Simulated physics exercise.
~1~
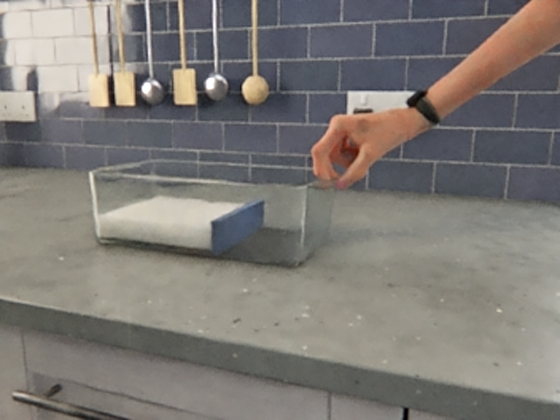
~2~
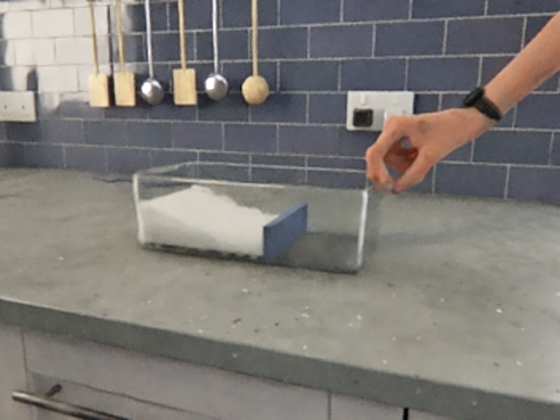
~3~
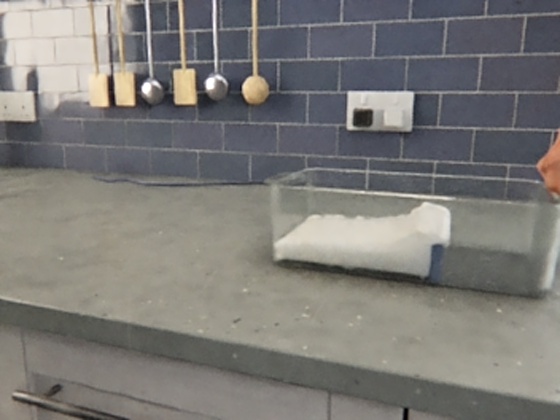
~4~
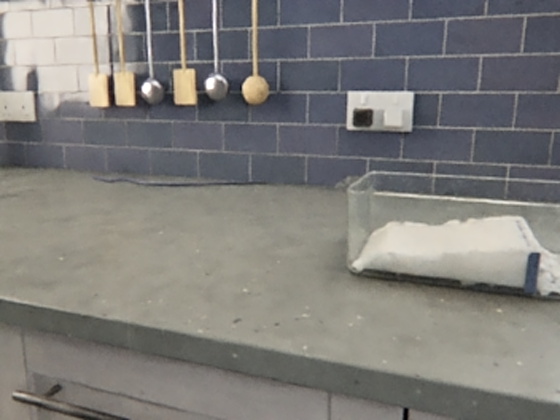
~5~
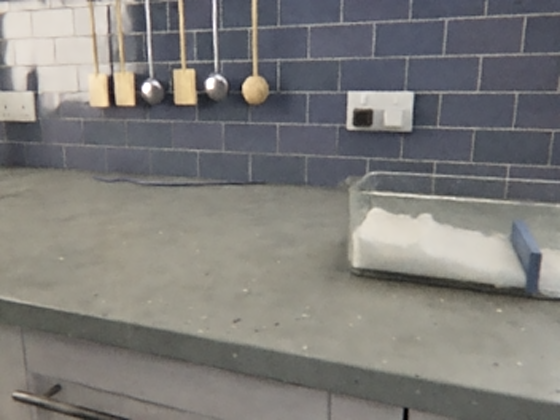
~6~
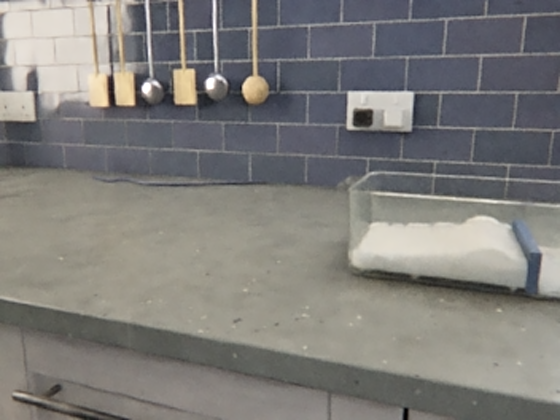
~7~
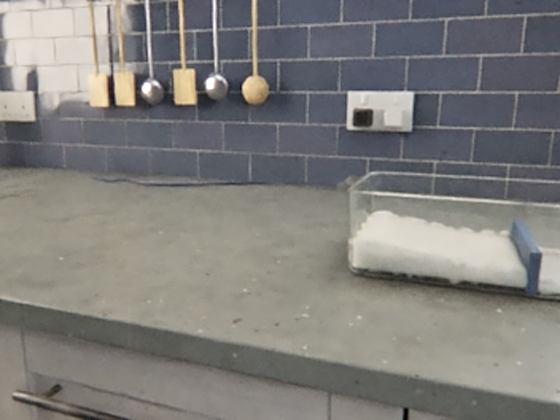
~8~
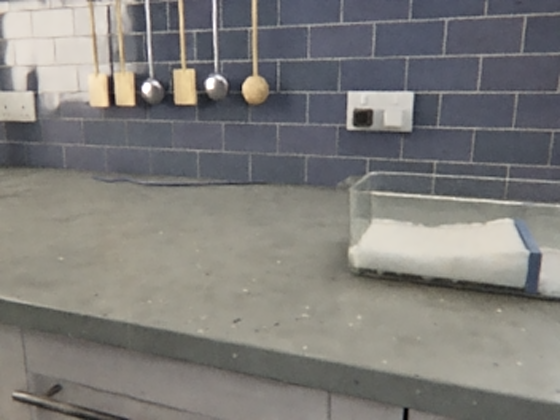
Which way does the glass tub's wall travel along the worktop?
It travels to the right, along with the rest of the tub as the hand pulls it.
